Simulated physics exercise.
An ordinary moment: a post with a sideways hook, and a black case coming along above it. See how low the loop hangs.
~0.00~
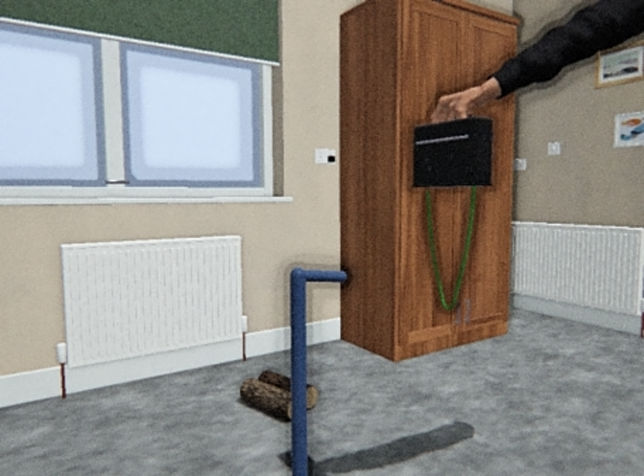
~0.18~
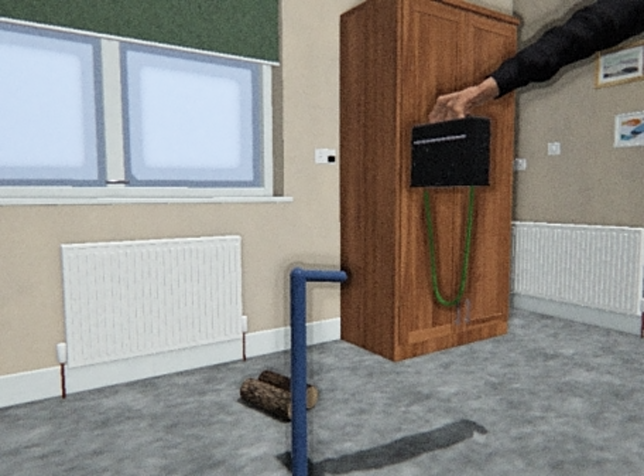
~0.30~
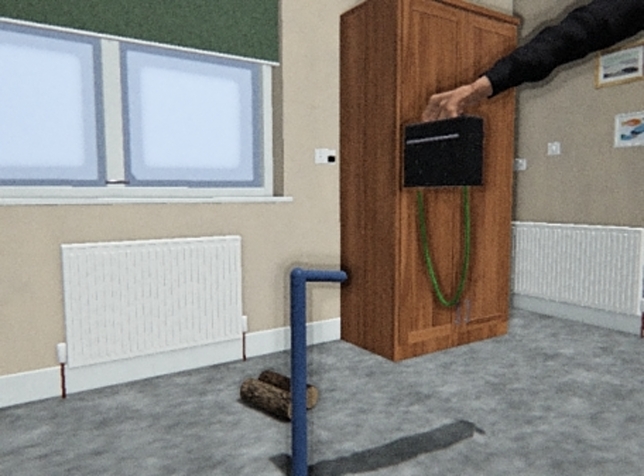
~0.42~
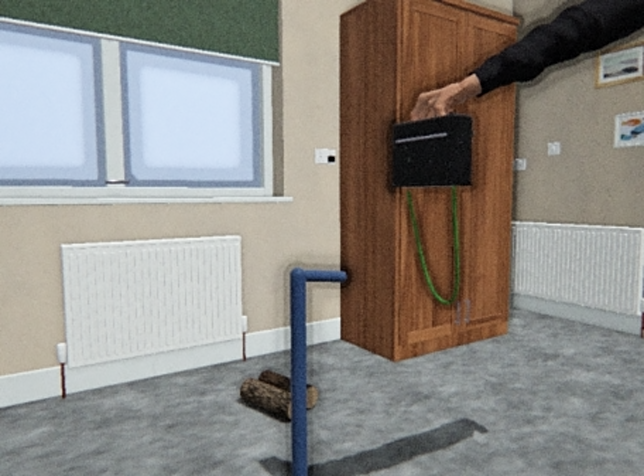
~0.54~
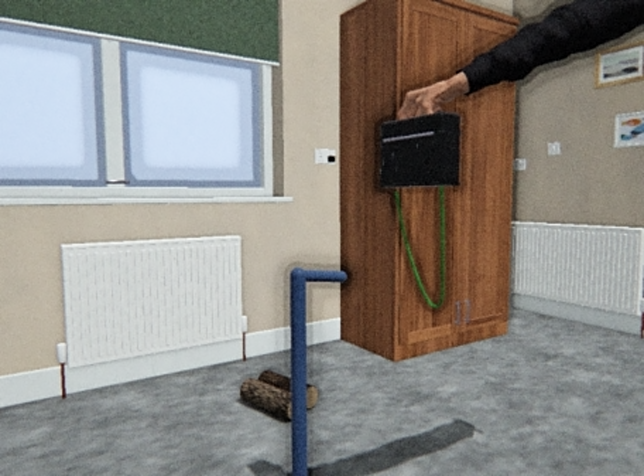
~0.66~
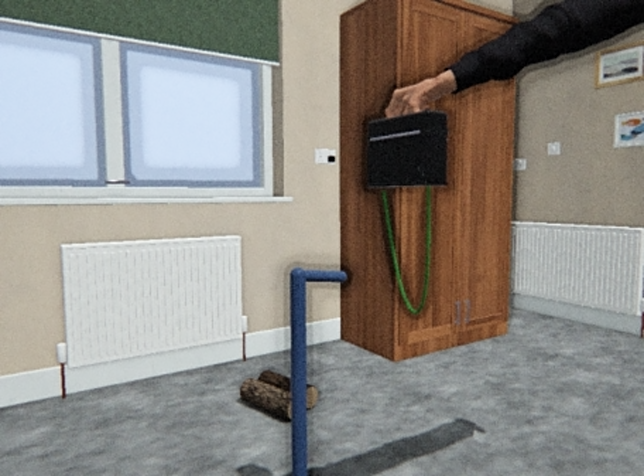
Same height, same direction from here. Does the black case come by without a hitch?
The black case gets caught.
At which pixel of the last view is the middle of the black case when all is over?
Near (186, 138).
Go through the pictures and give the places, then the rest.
The first picture shows black case (451, 154); hook tip (341, 277).
The second picture shows black case (448, 154); bottom of the loop (449, 304).
The third picture shows black case (442, 154).
The fourth picture shows black case (430, 153); bottom of the loop (448, 303).
The fifth picture shows black case (418, 152).
The sixth picture shows black case (405, 151); bottom of the loop (417, 313); hook tip (341, 277); hook points towards it, loop hangs below the hook.
Around 1.08 s, case nearing the post near (356, 148).
Around 1.70 s, case over the post near (269, 143).
Finally, case past the post near (186, 138); loop tight round the post, hand stopped. The black case is jerked back by its loop.
